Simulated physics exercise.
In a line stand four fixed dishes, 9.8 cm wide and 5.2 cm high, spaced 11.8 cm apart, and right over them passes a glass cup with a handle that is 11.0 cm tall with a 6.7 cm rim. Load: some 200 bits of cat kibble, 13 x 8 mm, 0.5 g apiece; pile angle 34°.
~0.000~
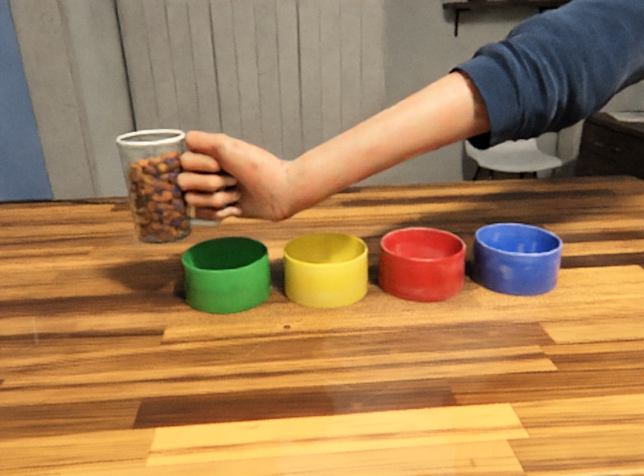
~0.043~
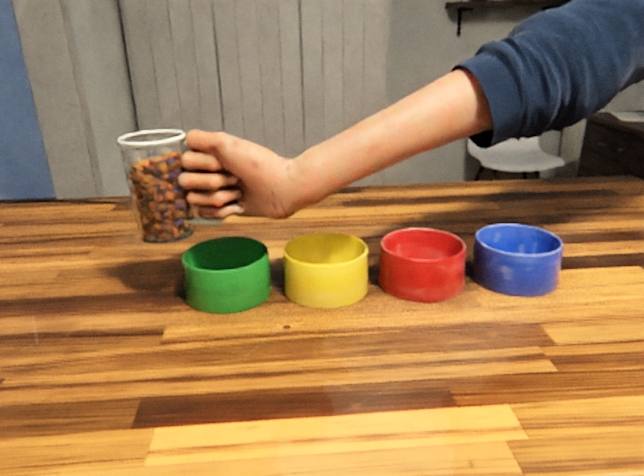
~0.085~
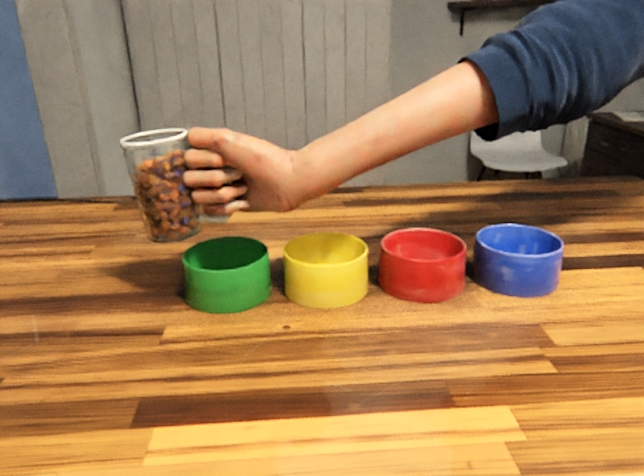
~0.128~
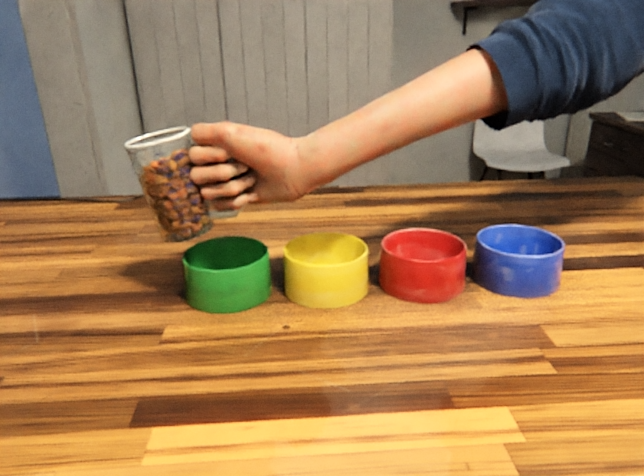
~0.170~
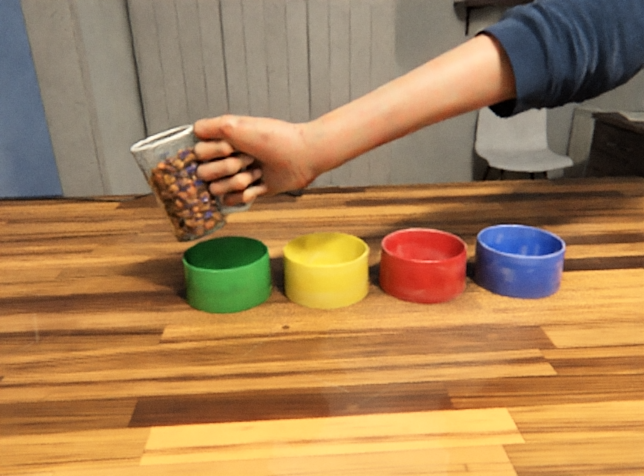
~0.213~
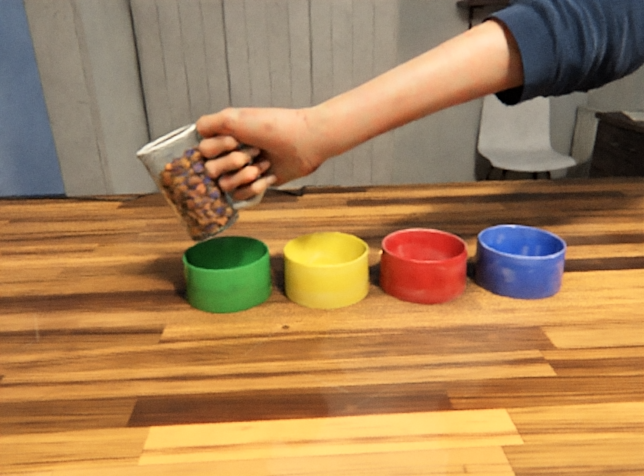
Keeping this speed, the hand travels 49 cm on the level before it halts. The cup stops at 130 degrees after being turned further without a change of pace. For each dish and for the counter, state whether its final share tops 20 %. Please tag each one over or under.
Red - under; blue - under; green - under; yellow - over; counter - under.
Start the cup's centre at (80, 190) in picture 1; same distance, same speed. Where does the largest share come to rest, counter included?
Biggest portion: Green.
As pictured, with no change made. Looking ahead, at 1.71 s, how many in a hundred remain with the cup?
Load share: Near 0 percent.
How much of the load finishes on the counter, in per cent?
10 %.
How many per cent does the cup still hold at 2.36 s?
It comes out close to 0 per cent.
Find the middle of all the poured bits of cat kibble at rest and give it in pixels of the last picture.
In the last view, approximately (328, 272).
After 1.11 s, tilt 130 degrees; cup holds 30 %, green 5 %, yellow 60 %.
After 1.71 s, tilt 130 degrees; cup holds 0 %, green 5 %, yellow 85 %.
Then, at 2.36 s, tilt 130 degrees; cup holds 0 %, green 5 %, yellow 85 %.
At rest (2.7 s), red 0 %, blue 0 %, green 5 %, yellow 85 %, counter 10 %.
